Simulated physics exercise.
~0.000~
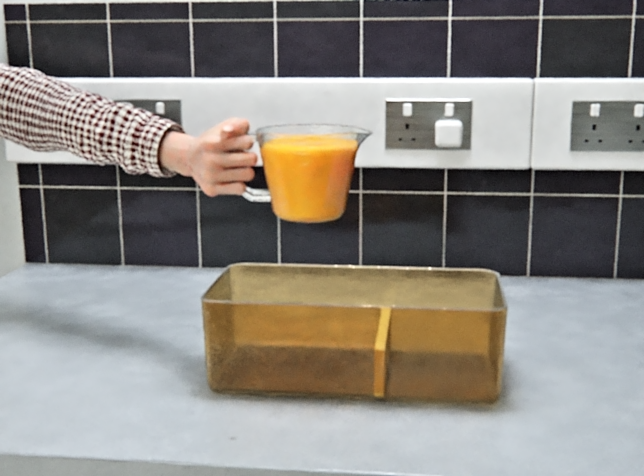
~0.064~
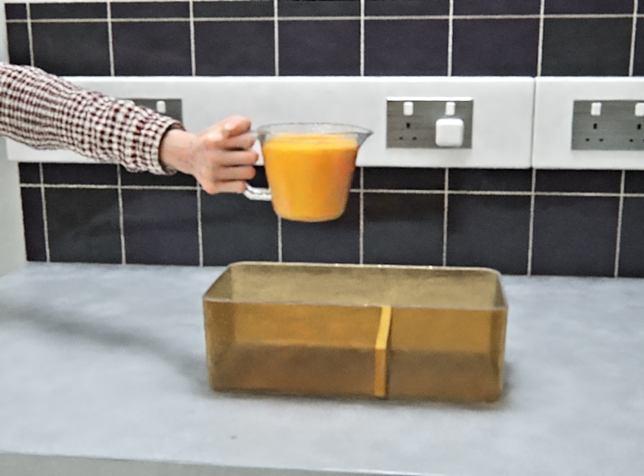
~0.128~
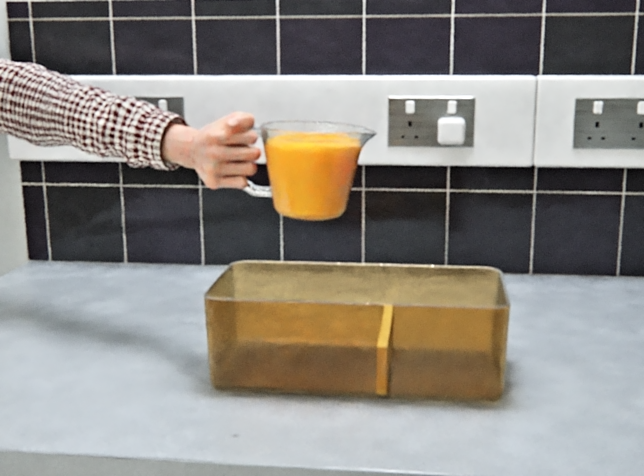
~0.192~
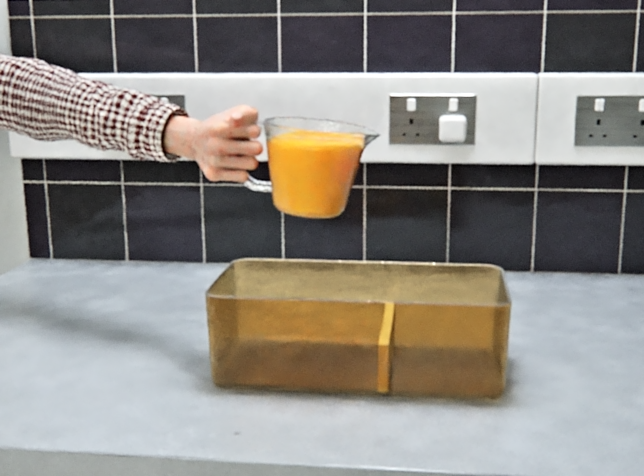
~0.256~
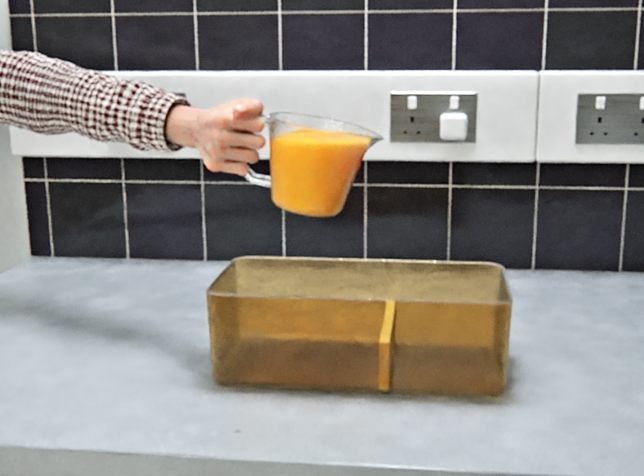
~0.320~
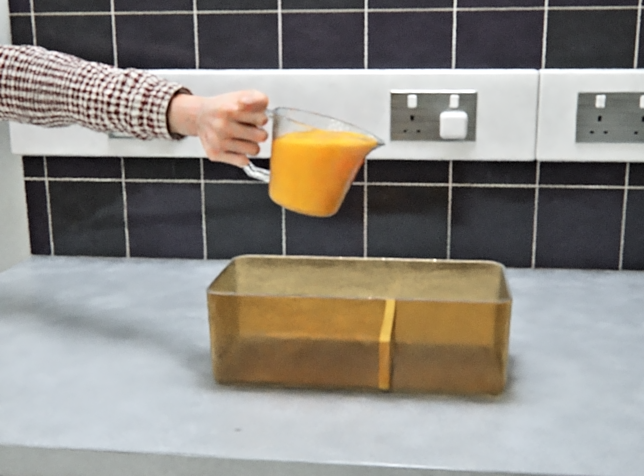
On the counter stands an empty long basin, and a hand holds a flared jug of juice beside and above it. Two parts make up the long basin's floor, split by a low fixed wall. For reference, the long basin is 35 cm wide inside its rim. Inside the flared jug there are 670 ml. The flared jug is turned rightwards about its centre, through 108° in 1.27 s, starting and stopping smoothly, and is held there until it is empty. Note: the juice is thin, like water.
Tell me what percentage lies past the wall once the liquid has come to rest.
Some 87 per cent.
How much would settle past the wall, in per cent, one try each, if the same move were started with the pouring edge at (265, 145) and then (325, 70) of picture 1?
Respectively 0 and 60 %.
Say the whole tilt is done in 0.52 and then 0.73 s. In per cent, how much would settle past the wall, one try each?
Try 1: Approx. 70 %; try 2: Approx. 80 %.
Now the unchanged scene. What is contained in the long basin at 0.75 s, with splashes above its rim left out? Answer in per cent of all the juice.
18 %, more or less.
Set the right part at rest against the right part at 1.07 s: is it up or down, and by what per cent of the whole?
There is a rise of about 6.
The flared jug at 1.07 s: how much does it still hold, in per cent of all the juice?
Remaining share: Approx. 7 %.
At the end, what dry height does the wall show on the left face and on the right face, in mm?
Near 58 mm for the left and near 32 mm for the right.
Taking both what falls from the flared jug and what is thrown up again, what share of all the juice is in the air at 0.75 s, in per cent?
Near 24 per cent of it all.
Then, 0.75 s in, the tilt is 70° and 59 per cent is still to pour, 0 is left of the wall and 18 right of it.
Then, 1.07 s in, the tilt is 102° and 7 per cent is still to pour, 3 is left of the wall and 81 right of it.
Then, 1.41 s in, the tilt is 108° and 0 per cent is still to pour, 12 is left of the wall and 87 right of it.
Then, 1.77 s in, the tilt is 108° and 0 per cent is still to pour, 12 is left of the wall and 87 right of it.
Finally, 12 per cent lies left of the wall, 87 right of it and 1 outside.
